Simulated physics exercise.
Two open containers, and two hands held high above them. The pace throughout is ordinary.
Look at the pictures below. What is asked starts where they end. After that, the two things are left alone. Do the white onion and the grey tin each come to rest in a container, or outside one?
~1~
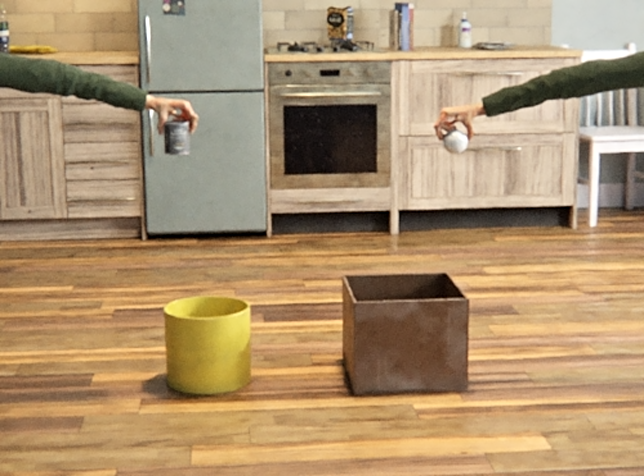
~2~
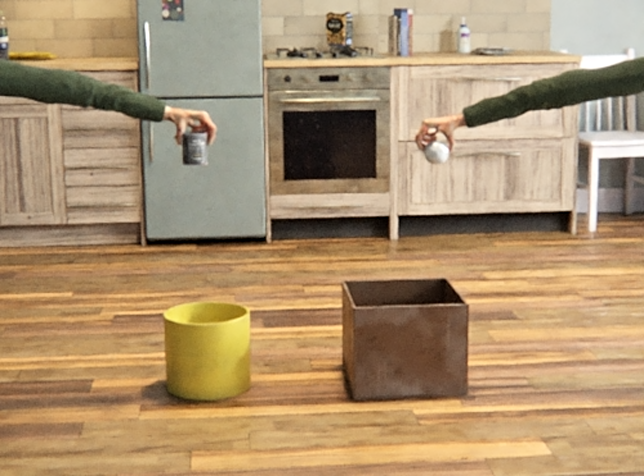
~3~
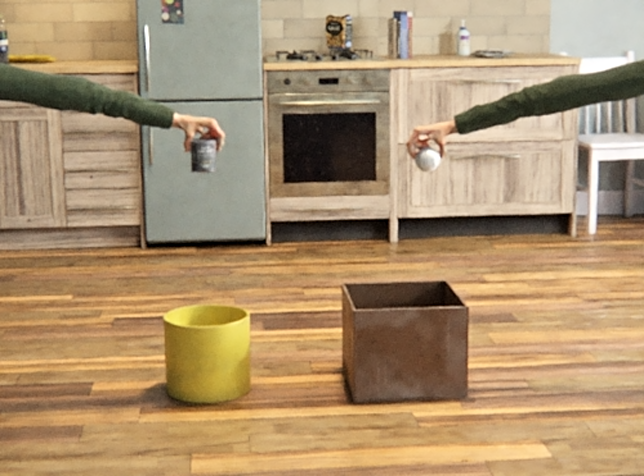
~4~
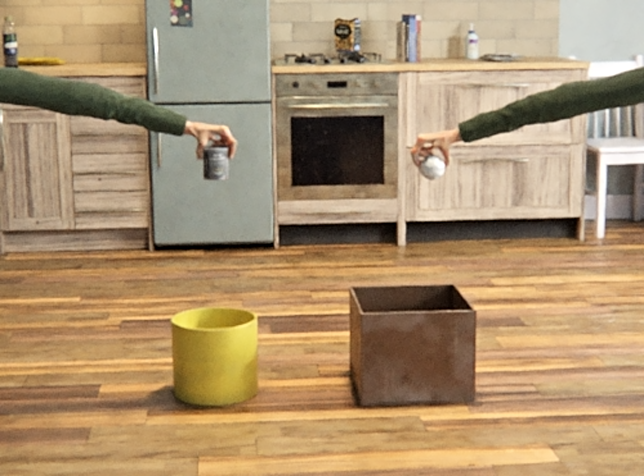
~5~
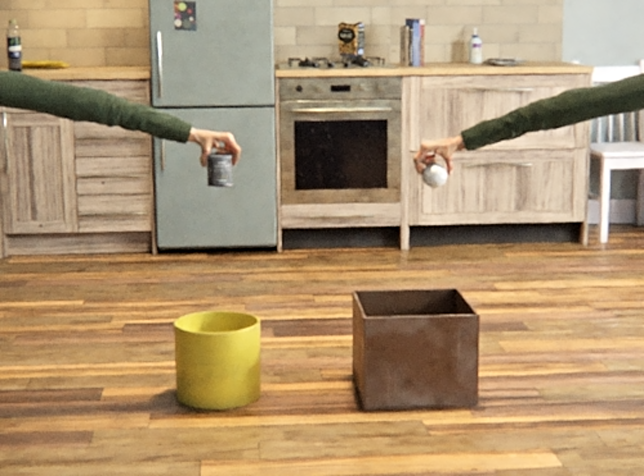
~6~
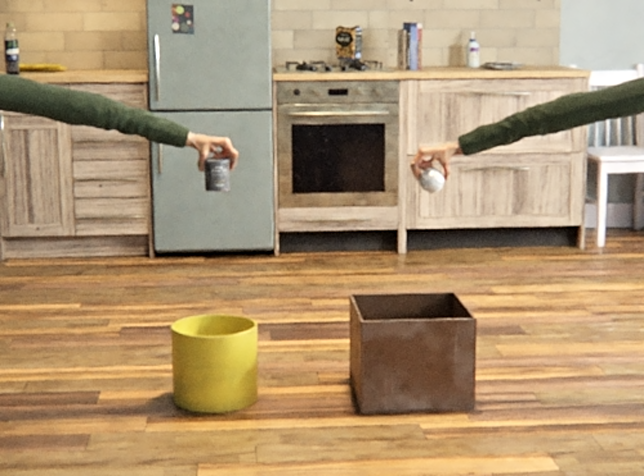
Result: The white onion comes to rest in one, the grey tin comes to rest in one.
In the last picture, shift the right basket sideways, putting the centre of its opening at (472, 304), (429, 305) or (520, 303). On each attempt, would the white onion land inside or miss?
As it turns out, it enters the mouth the first time, enters the mouth the next time and does not get in the last time.
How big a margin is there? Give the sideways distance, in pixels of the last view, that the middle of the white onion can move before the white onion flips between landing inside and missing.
The flip comes at close to 32 pixels toward the right.
Then, 0.22 s on from there, white onion on its way down near (431, 231); grey tin on its way down near (218, 226).
Then, 0.36 s on from there, white onion on its way down near (430, 338); grey tin on its way down near (221, 335).
Then, 0.50 s on from there, white onion at the bottom near (430, 358); grey tin at the bottom near (221, 366).
In the end, the white onion drops into the container, near (429, 379); the grey tin drops into the container, near (222, 382).
